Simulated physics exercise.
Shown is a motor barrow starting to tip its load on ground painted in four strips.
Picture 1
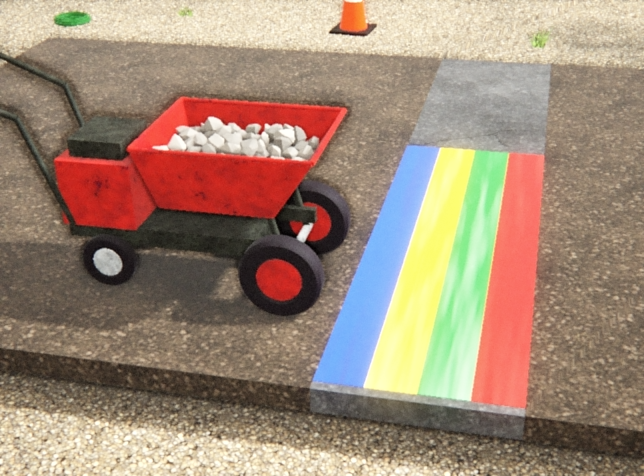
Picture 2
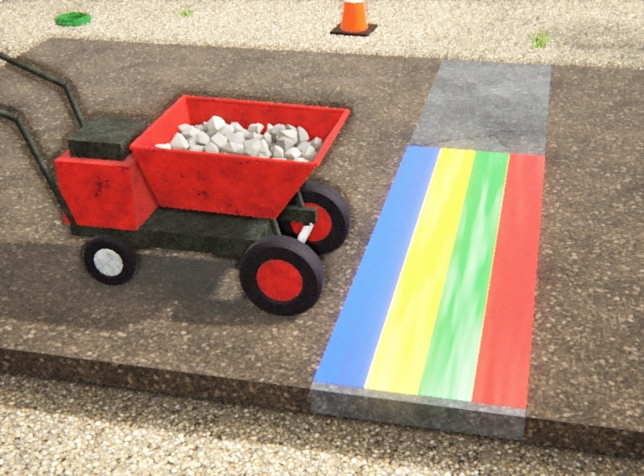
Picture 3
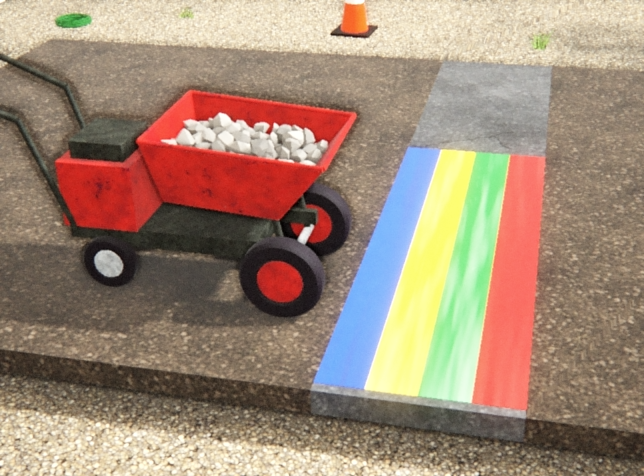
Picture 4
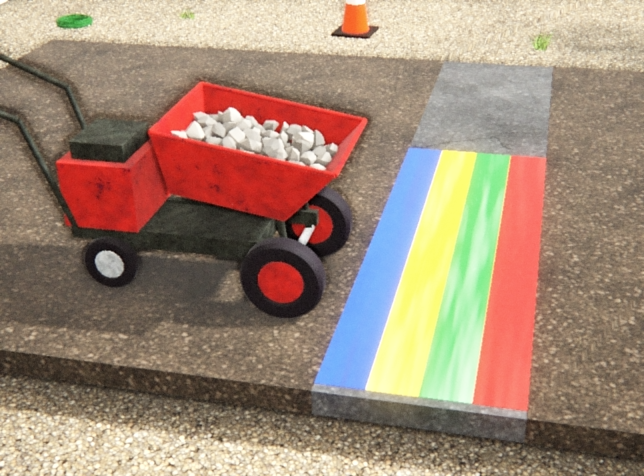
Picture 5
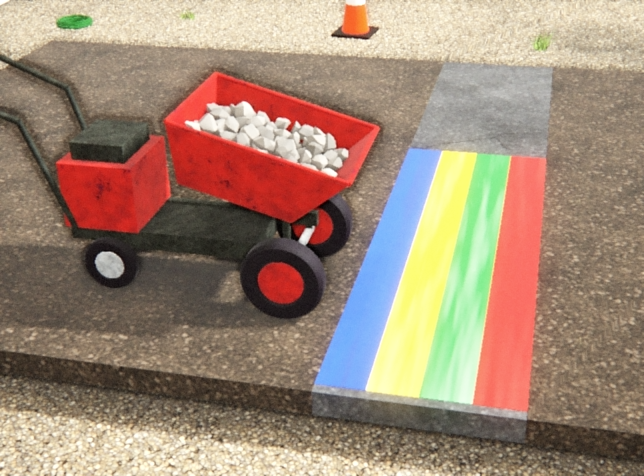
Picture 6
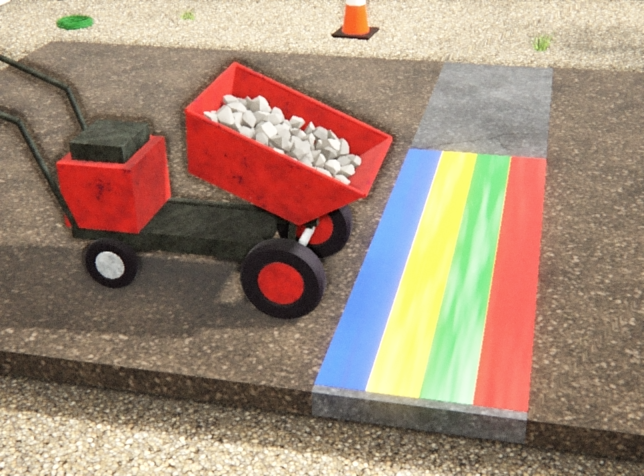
A red skip full of broken stones tilts steadily to the right on a motor barrow.
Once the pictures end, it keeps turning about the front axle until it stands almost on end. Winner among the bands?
Winner: Green.
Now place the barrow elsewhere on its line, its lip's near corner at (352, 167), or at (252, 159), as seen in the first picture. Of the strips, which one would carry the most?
On the first try it comes out as the strip in red, and on the second as the yellow one.
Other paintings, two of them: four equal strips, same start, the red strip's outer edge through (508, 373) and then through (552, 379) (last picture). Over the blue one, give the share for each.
Near 0 and 0 in a hundred.
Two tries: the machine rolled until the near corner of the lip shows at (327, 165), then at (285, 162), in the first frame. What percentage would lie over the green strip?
The first stop gives 30 per cent; the second gives 20 per cent.
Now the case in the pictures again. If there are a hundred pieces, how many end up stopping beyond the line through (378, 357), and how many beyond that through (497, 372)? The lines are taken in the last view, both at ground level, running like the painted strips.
Result, first then second: 70 %, 20 %.
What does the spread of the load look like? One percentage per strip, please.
The blue strip takes 0 per cent, the yellow strip 10, the green strip 35 and the red strip 10.
Soon, skip tipped steeply; all in the skip.
A while on, skip tipped right over; most in the skip; a stray few over the yellow strip; about a quarter over the green strip; a stray few over the red strip; a stray few falling.
Towards the end, skip tipped right over; about a third in the skip; a small part over the yellow strip; about a third over the green strip; a small part over the red strip; a small part off the paint.
Finally, skip tipped right over; about a third in the skip; a stray few over the blue strip; a small part over the yellow strip; about a third over the green strip; a small part over the red strip; a small part off the paint.
